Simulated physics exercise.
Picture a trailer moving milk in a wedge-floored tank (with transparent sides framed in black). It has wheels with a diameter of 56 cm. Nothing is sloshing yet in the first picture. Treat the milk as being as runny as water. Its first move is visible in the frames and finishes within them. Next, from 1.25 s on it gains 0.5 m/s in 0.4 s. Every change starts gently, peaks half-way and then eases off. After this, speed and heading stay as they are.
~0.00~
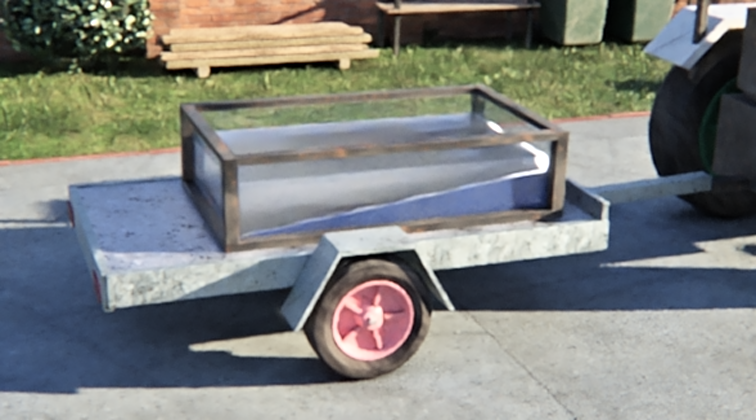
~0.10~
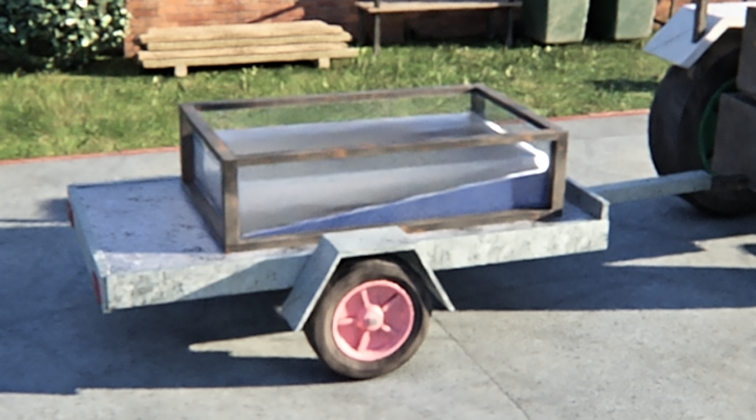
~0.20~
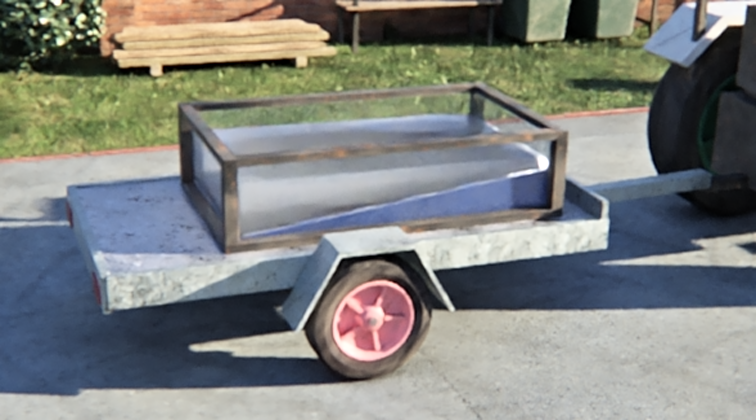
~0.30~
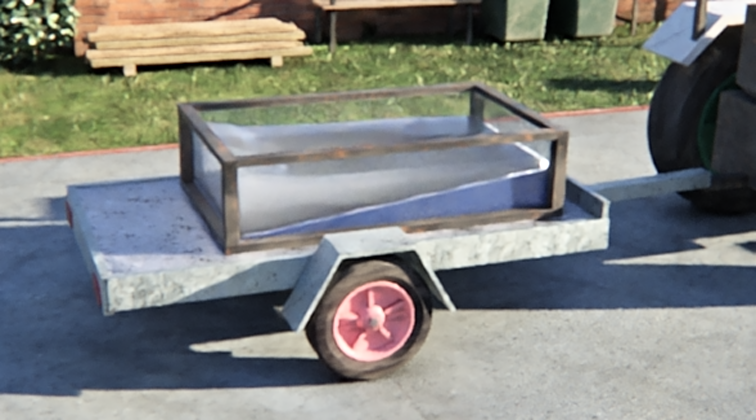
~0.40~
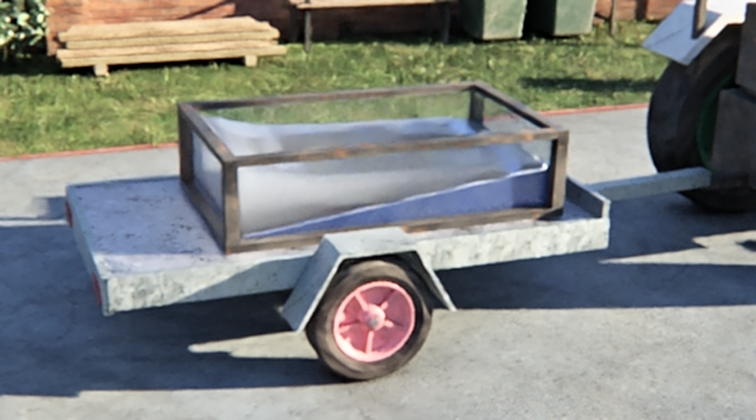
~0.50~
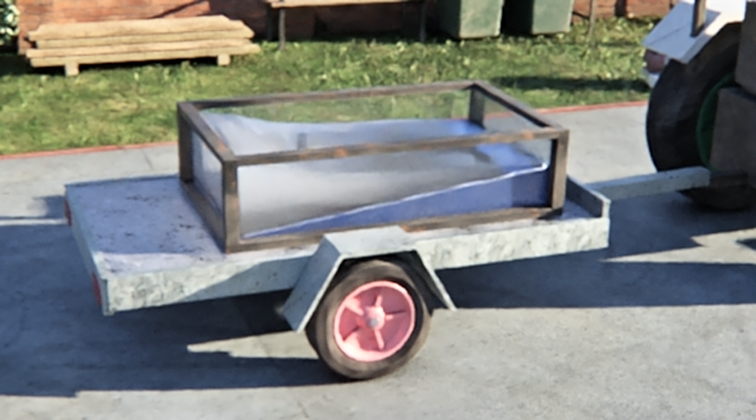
A flat grey trailer with pink-hubbed wheels stands out on sunlit grey paving, seen from the side and slightly above, with grass, stacked timber and a brick wall behind. It carries a clear, dark-framed tank of pale liquid over a sloping blue floor, hitched to a vehicle at right. The background slides left as the view follows the rolling trailer rightward, and the liquid gradually rises towards the left.
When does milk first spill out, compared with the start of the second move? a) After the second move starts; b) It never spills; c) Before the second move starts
It never spills (b).
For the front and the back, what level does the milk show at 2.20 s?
The level sits near 24 cm in front and near 24 cm behind.
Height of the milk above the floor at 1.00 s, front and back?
Front: 20 cm; back: 28 cm.
After 1.00 s front 19 cm, middle 29 cm, back 28 cm above the lowest part of the floor; no loss so far.
After 1.50 s front 25 cm, middle 24 cm, back 27 cm above the lowest part of the floor; no loss so far.
After 2.20 s front 23 cm, middle 26 cm, back 24 cm above the lowest part of the floor; no loss so far.
After 4.64 s there is no loss.
